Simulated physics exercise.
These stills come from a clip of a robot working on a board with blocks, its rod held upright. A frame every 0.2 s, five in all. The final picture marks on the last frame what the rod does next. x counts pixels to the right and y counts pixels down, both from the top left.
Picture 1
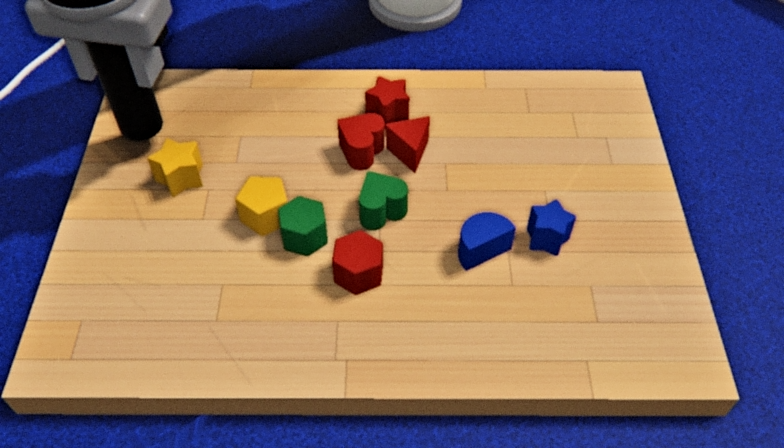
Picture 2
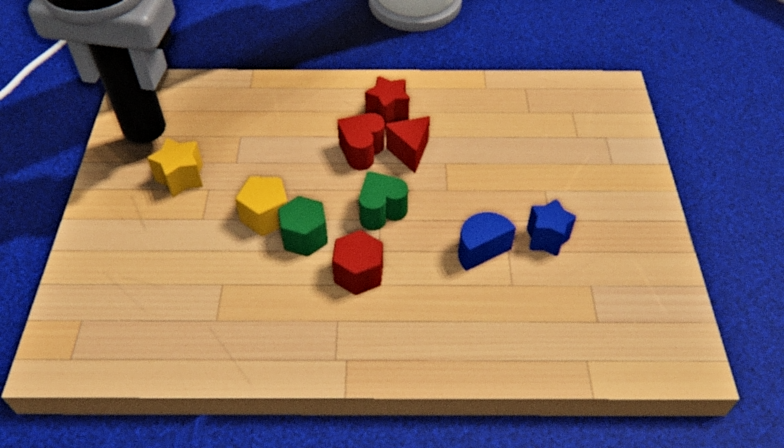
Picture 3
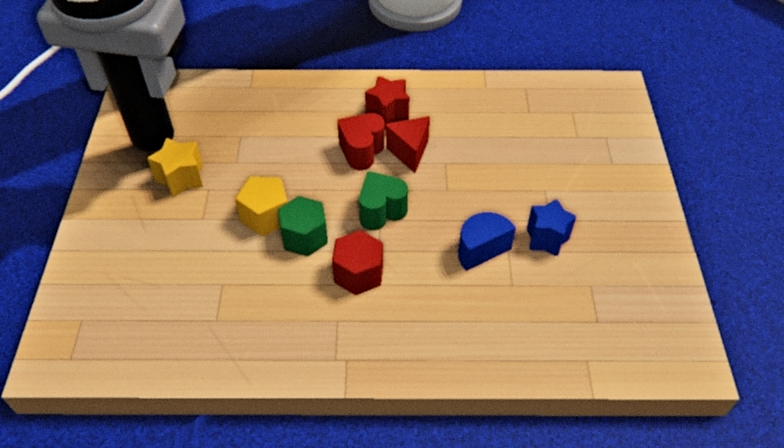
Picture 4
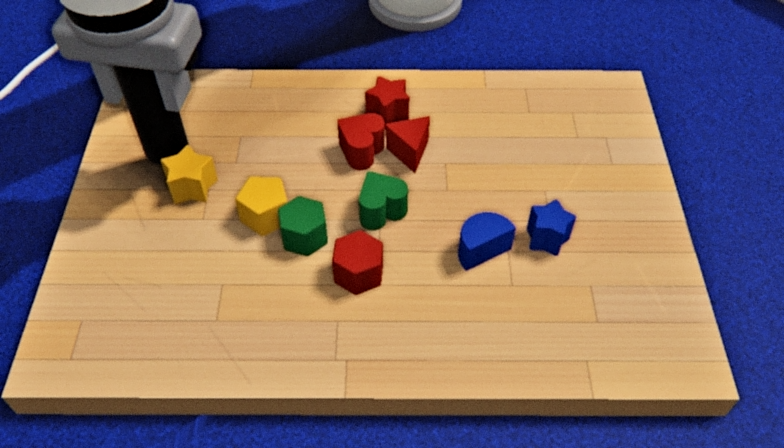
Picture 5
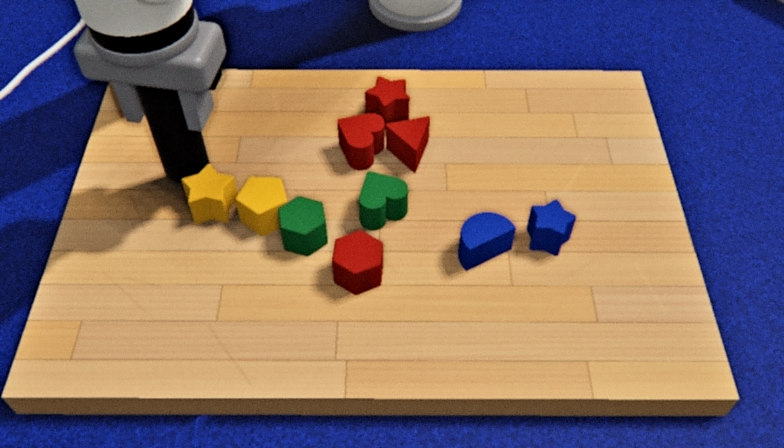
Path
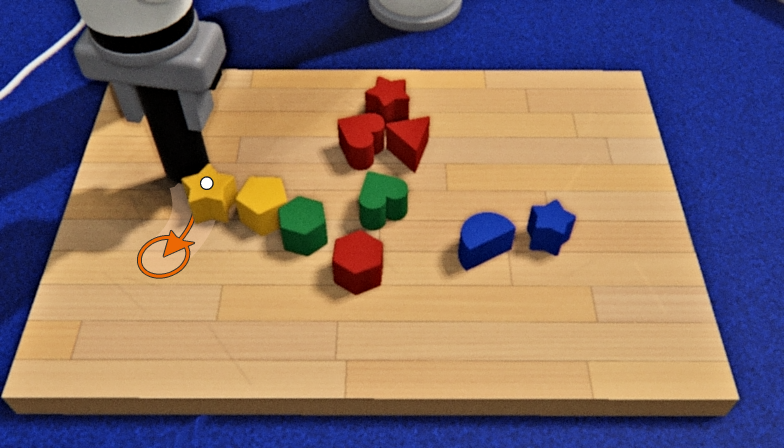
A robot arm with a black rod moved in from the upper left of a wooden board and pushed the yellow star down and right, close beside the yellow five-sided block, while the other blocks stayed still.
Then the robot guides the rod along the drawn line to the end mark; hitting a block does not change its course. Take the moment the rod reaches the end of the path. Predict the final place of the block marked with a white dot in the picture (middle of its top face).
Expect it around (223, 212).
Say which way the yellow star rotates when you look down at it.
Viewed from overhead, the yellow star winds up turned anticlockwise.
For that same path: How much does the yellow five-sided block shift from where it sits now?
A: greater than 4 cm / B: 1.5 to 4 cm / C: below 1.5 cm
The correct letter is C.
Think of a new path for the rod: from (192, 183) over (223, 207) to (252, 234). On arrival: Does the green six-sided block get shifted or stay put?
By the last moment, the green six-sided block will have left its place.
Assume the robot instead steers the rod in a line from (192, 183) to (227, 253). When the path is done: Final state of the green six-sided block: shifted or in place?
The block moves away from its spot.
Drawn move, from (192, 183) through (195, 207) and (186, 233) to (164, 256); the dot is on the yellow star.
What follows on the original path. Halfway along, rod (187, 207); yellow star (223, 210), turned 30° anticlockwise; yellow five-sided block (267, 195), turned 15° anticlockwise; green six-sided block (306, 215).
At the end, rod (158, 243); yellow star (223, 212), turned 40° anticlockwise; yellow five-sided block (267, 195), turned 15° anticlockwise; green six-sided block (306, 215).
